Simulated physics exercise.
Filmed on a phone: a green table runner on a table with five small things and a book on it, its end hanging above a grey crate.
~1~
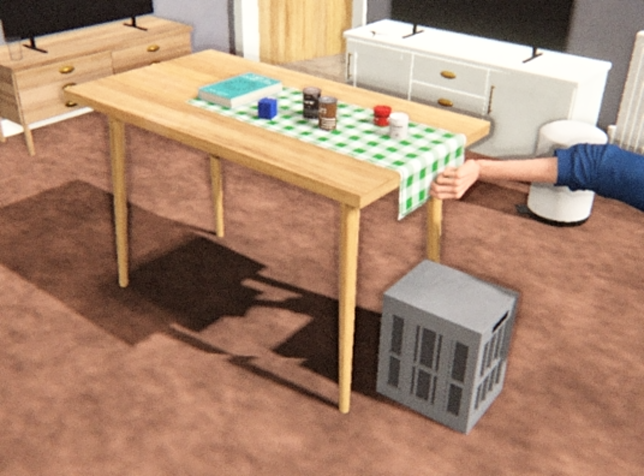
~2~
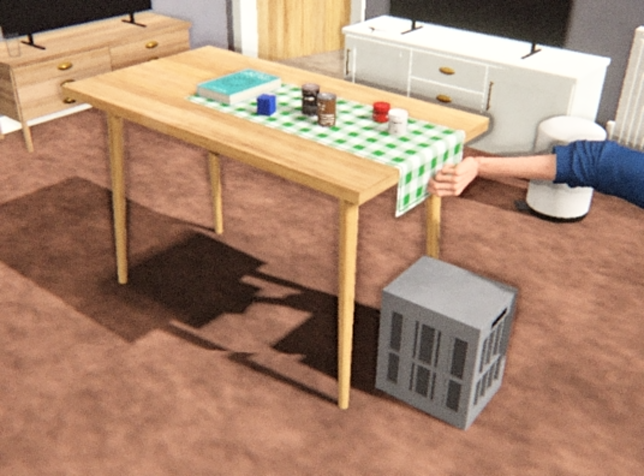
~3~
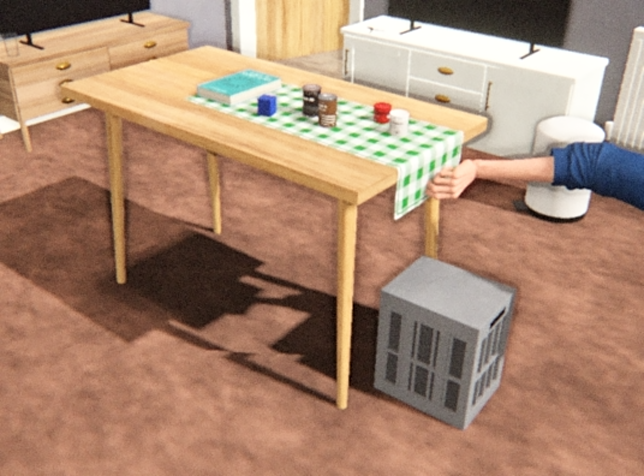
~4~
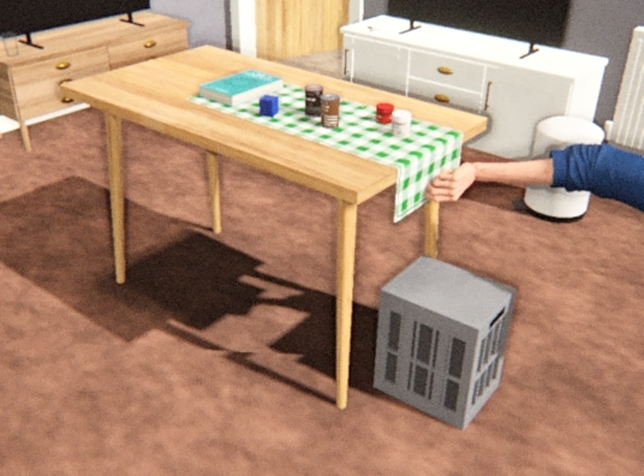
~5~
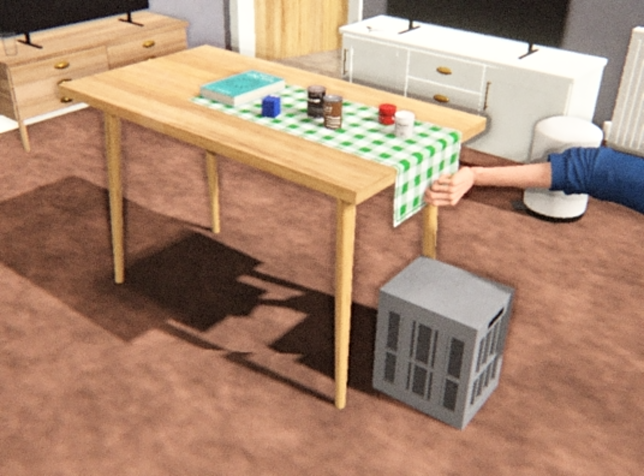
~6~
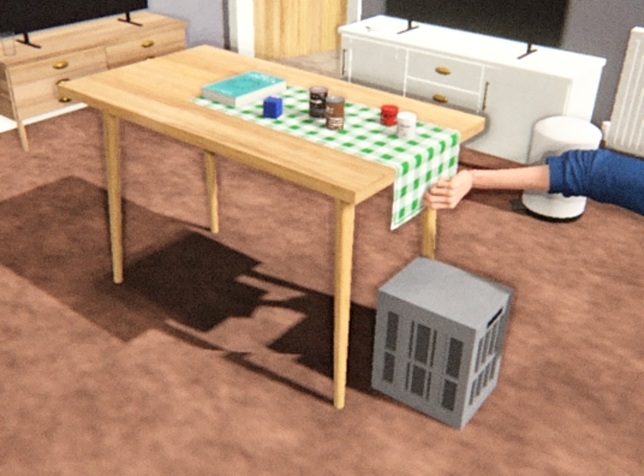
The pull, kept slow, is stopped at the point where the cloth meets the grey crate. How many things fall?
The number on top goes down by two.
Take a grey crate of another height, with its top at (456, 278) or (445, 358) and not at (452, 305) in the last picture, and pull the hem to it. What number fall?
If so, 1 and 4.
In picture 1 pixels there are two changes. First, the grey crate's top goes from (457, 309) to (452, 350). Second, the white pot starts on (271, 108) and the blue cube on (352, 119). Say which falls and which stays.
In the end the white pot is still on top and the blue cube is no longer on top.
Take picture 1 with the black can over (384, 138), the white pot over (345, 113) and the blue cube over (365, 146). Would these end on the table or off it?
Outcome: Black can is gone, white pot is still in place, blue cube is gone.
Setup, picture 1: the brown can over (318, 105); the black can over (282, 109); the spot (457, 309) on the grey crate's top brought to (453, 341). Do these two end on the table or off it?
Looks like the brown can hangs in there, and the black can hangs in there.
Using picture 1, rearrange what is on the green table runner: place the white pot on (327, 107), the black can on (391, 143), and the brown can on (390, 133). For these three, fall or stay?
The white pot does not fall, the black can tumbles off, the brown can tumbles off.
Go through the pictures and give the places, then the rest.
Hem (398, 220); white pot (399, 116); red pot (383, 108); brown can (328, 99); black can (312, 90); blue cube (267, 100); top of the crate (457, 309), in the first picture.
Hem (396, 216); white pot (398, 112), in the second picture.
Hem (395, 219); red pot (383, 105), in the third picture.
Hem (394, 222); brown can (330, 97); top of the crate (454, 305), in the fourth picture.
Hem (394, 227); black can (317, 88), in the fifth picture.
Hem (391, 230); white pot (407, 116); red pot (390, 107); brown can (336, 99); black can (319, 89); blue cube (273, 99), in the sixth picture.
Soon after, hem near (423, 226); all still up.
After that, hem near (421, 253); white pot gone.
And then, hem on the crate; white pot and red pot gone.
In the end, hem on the crate; white pot and red pot gone. The table loses two.
